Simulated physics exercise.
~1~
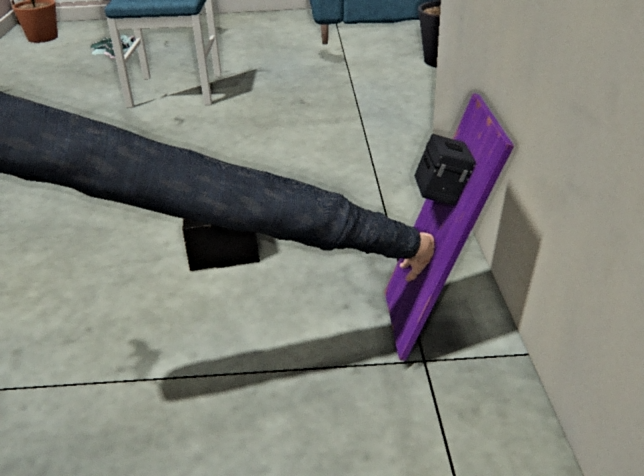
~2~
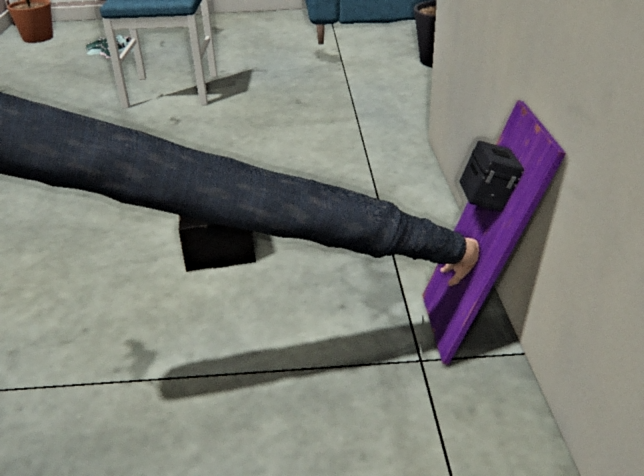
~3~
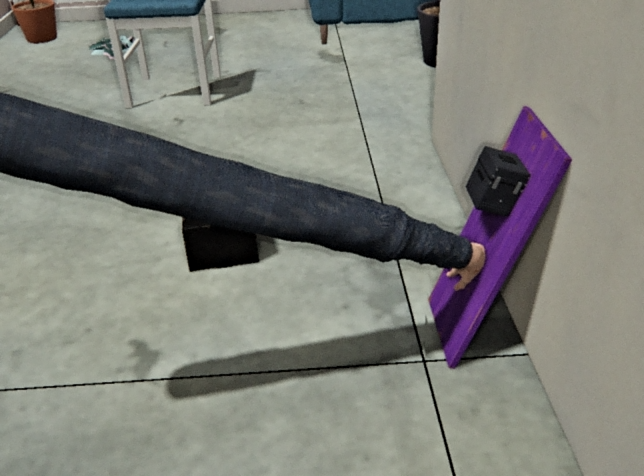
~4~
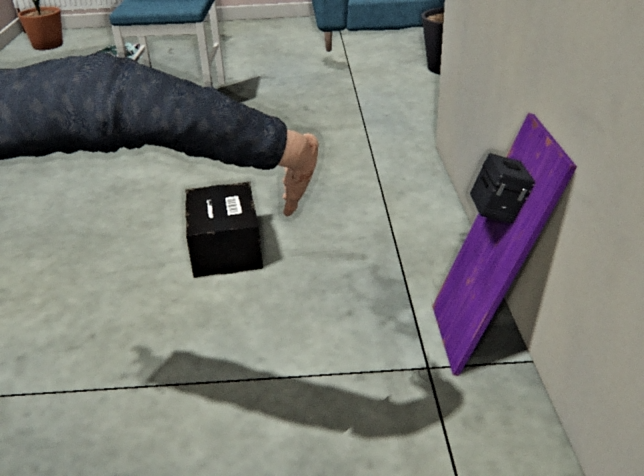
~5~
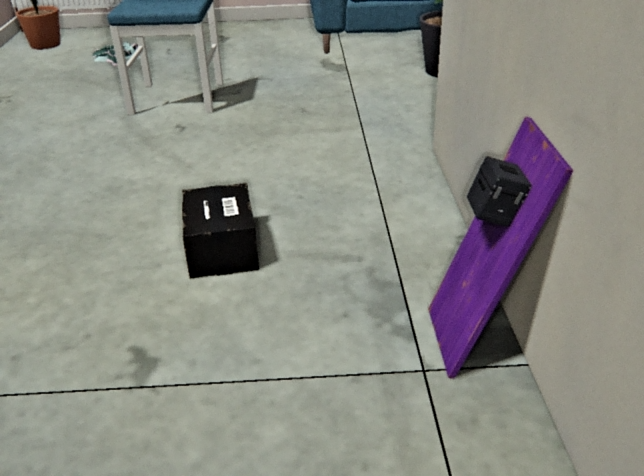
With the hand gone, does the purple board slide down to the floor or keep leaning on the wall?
The purple board keeps leaning on the wall after the hand draws away, with the dark block still on it.
